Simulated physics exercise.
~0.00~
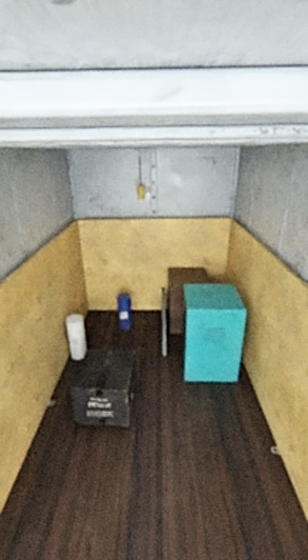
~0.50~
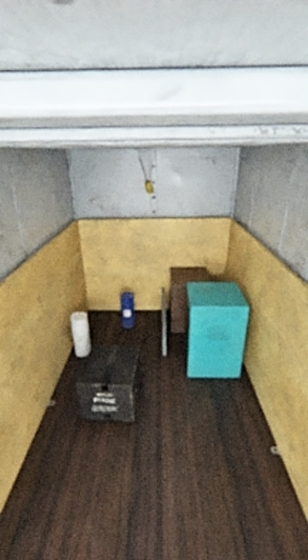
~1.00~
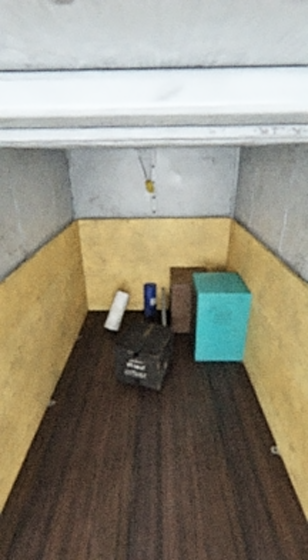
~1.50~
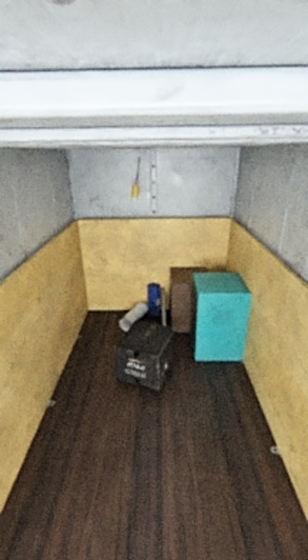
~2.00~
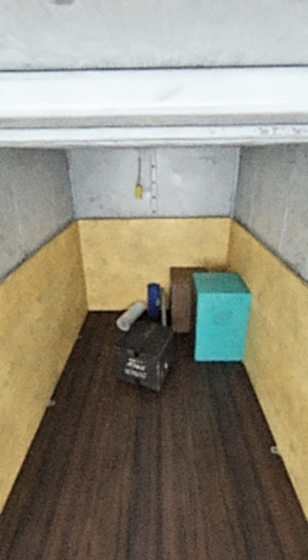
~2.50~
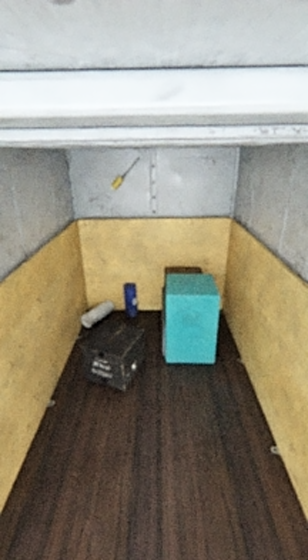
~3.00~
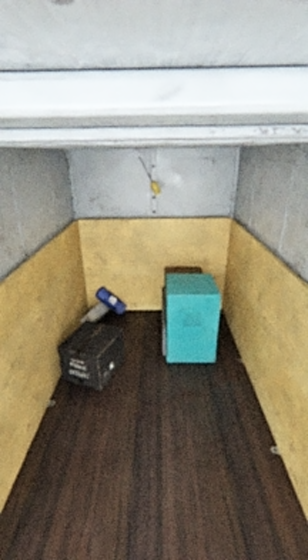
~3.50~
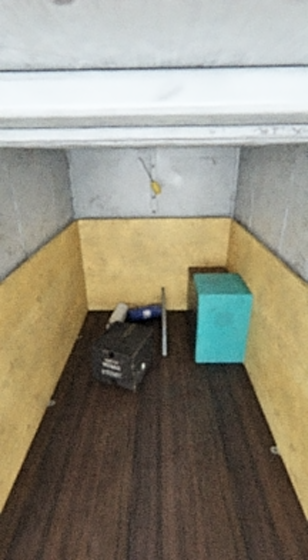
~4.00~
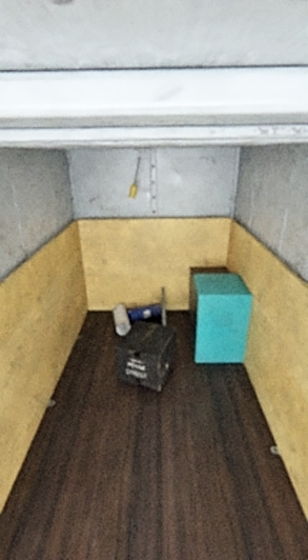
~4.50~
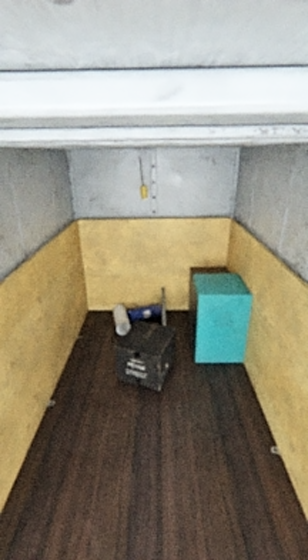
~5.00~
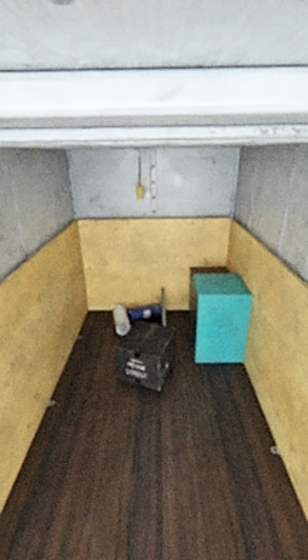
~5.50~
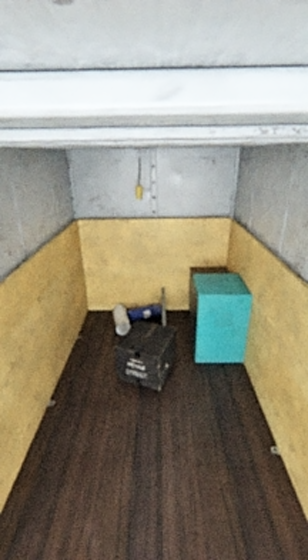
White and blue canisters toppling in a moving van's load bay as a black box and two upright appliances slide left, then right.
